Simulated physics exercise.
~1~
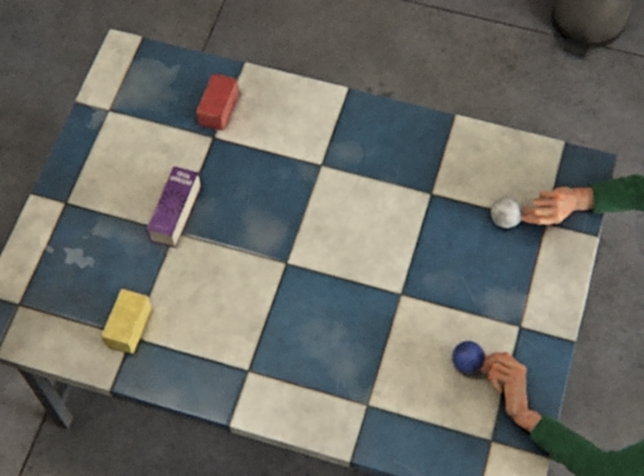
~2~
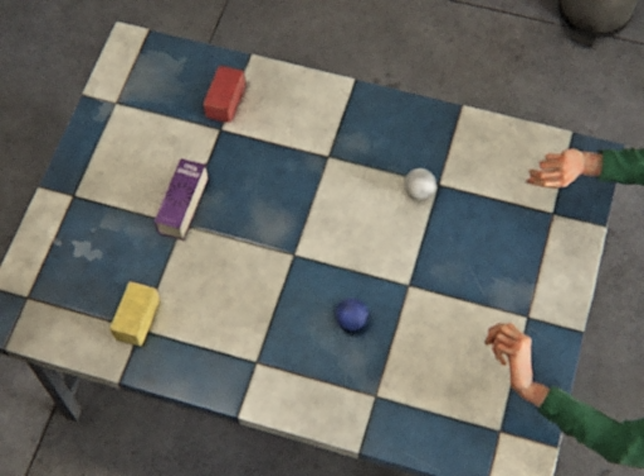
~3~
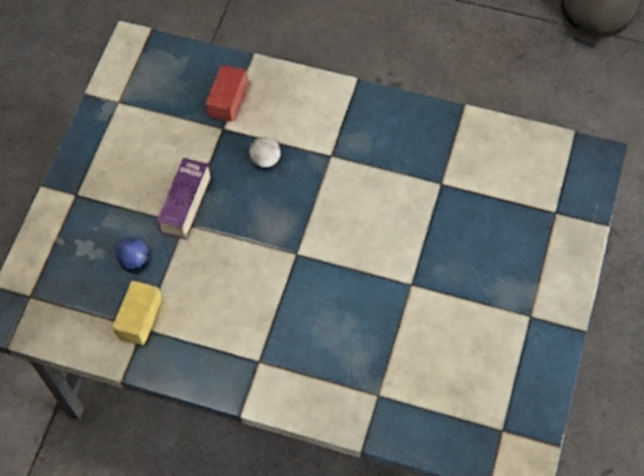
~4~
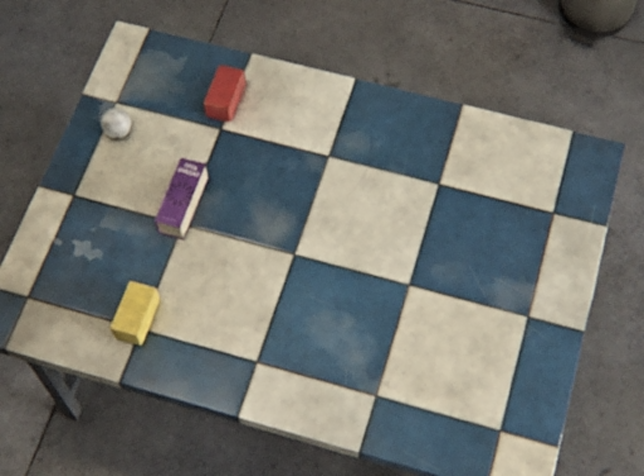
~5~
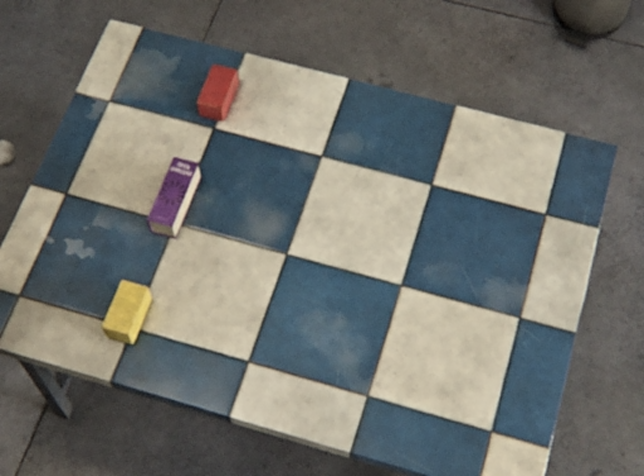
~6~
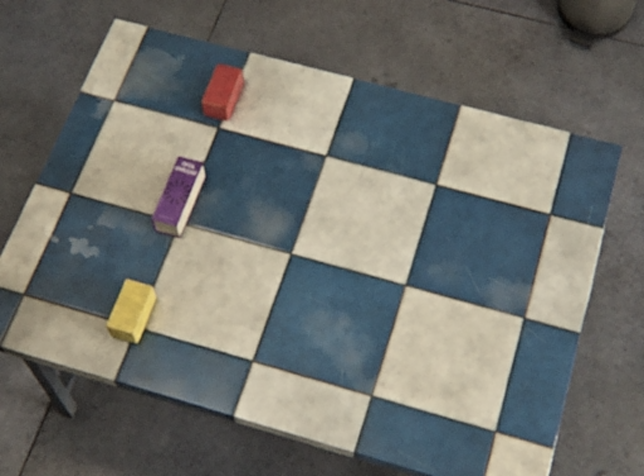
Two hands release a white ball and a blue ball, which roll left between blocks and out of view.
